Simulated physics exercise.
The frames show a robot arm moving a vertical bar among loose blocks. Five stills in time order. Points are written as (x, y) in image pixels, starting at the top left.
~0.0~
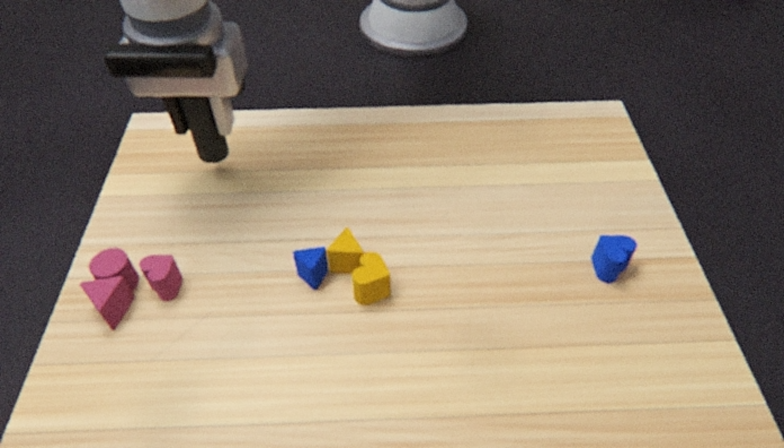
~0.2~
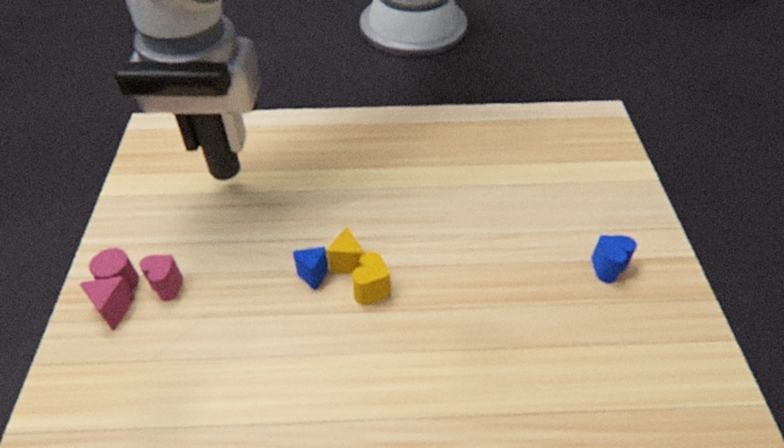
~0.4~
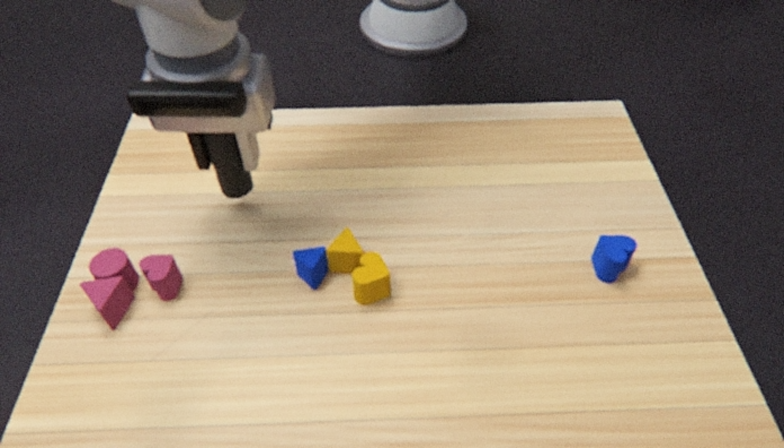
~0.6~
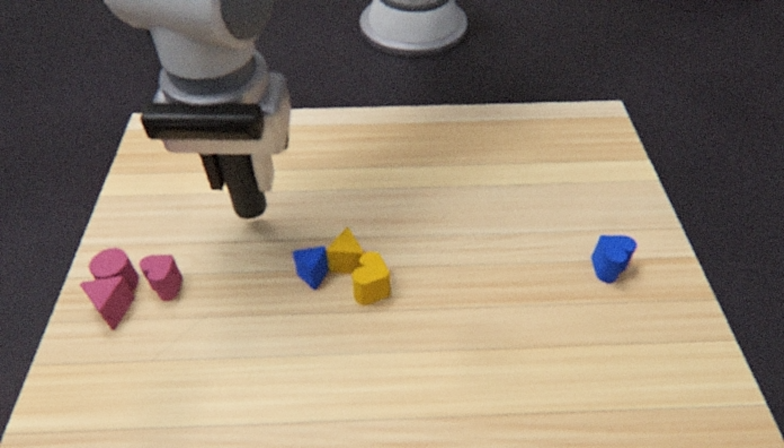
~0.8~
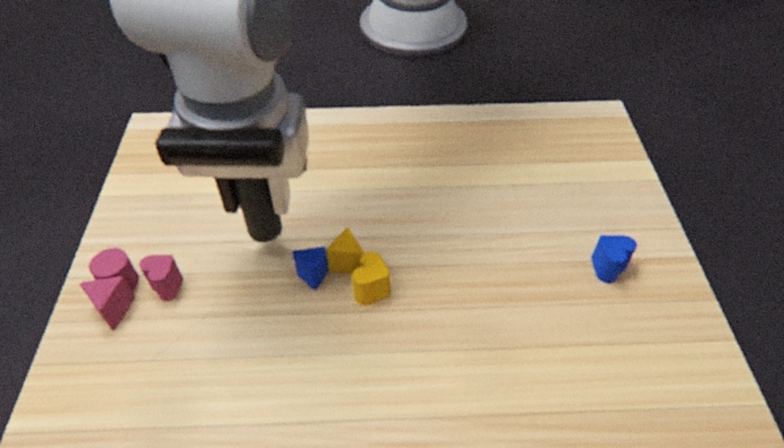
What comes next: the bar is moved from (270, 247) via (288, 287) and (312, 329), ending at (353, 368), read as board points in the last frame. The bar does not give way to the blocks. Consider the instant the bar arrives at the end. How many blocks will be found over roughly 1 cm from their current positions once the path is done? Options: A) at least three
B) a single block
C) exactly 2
My answer is option B.
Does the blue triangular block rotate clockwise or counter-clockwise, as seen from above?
From overhead, the rotation is counterclockwise.
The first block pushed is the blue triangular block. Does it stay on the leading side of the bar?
Beside or behind it.
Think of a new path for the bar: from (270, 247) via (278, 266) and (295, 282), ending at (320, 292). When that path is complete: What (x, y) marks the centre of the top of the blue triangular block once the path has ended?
About (345, 264).
What follows on the original path. One third of the way, bar (285, 272); blue triangular block (319, 261), turned 45° anticlockwise.
Two thirds of the way, bar (310, 315); blue triangular block (319, 267), turned 95° anticlockwise.
At the end, bar (351, 354); blue triangular block (319, 267), turned 95° anticlockwise; yellow triangular block in place.
